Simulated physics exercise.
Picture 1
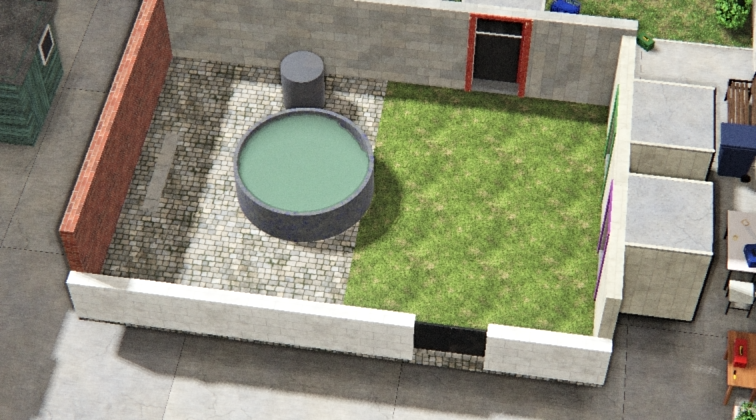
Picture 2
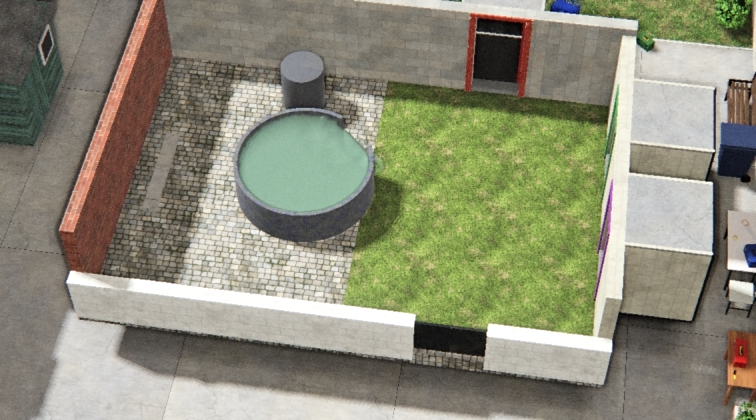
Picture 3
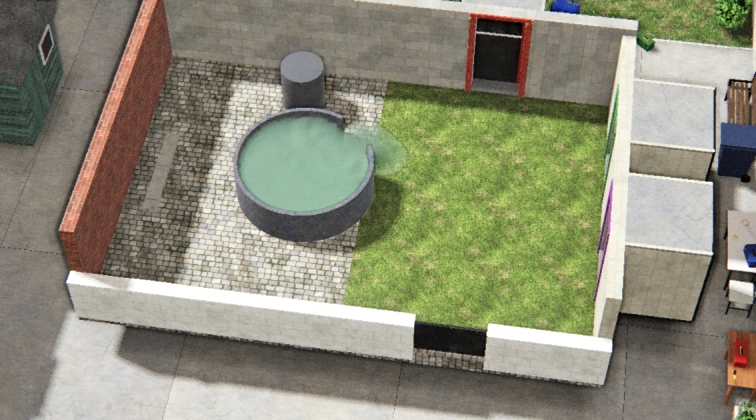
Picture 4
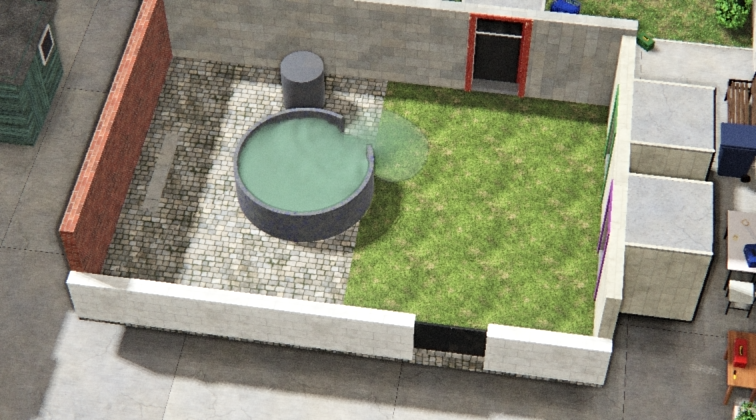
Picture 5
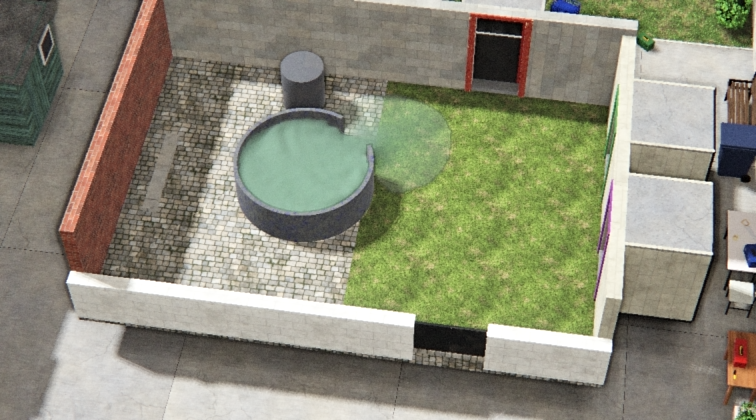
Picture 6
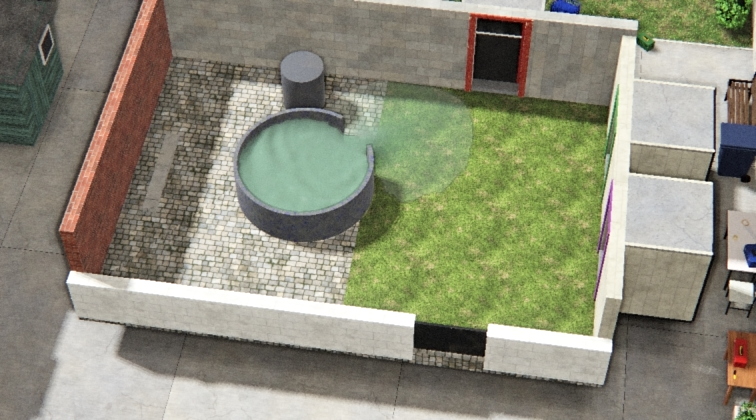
A round pool on a walled terrace breaks at its rim and water spreads across the grass.
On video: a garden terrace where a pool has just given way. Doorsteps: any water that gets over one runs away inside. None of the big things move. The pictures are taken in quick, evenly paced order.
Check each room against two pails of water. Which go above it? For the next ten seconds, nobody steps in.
The purple door will keep it to two buckets, the green door will keep it to two buckets, the red door will be overrun.
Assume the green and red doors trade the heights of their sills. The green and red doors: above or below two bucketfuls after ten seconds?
After that, green door rises above, red door remains below.
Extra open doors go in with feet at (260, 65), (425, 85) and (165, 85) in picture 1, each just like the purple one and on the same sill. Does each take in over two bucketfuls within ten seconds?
Outcome by door - within the limit, past the limit, within the limit.
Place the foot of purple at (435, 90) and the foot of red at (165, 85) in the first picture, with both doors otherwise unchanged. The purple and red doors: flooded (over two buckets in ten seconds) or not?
Then: The purple door floods; the red door stays under.
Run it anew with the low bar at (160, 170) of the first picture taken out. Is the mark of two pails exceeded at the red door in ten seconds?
The red one exceeds it.
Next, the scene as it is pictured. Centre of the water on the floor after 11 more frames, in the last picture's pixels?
(352, 166).
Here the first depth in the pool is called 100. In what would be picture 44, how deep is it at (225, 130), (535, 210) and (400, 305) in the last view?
My figures are about 2, 14 and 0 percent.
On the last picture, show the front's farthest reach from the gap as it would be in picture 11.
I'd put it around (522, 102).
A moment on, water covers 15 % of the floor; the purple door not reached, the green door not reached, the red door wet at the sill, nothing in.
Next, water covers 25 % of the floor; the purple door not reached, the green door not reached, the red door under two buckets in.
Then, water covers 40 % of the floor; the purple door not reached, the green door wet at the sill, nothing in, the red door over two buckets in.
Later, water covers 60 % of the floor; the purple door wet at the sill, nothing in, the green door wet at the sill, nothing in, the red door over two buckets in.
In the end, water covers 80 % of the floor; the purple door wet at the sill, nothing in, the green door wet at the sill, nothing in, the red door over two buckets in.
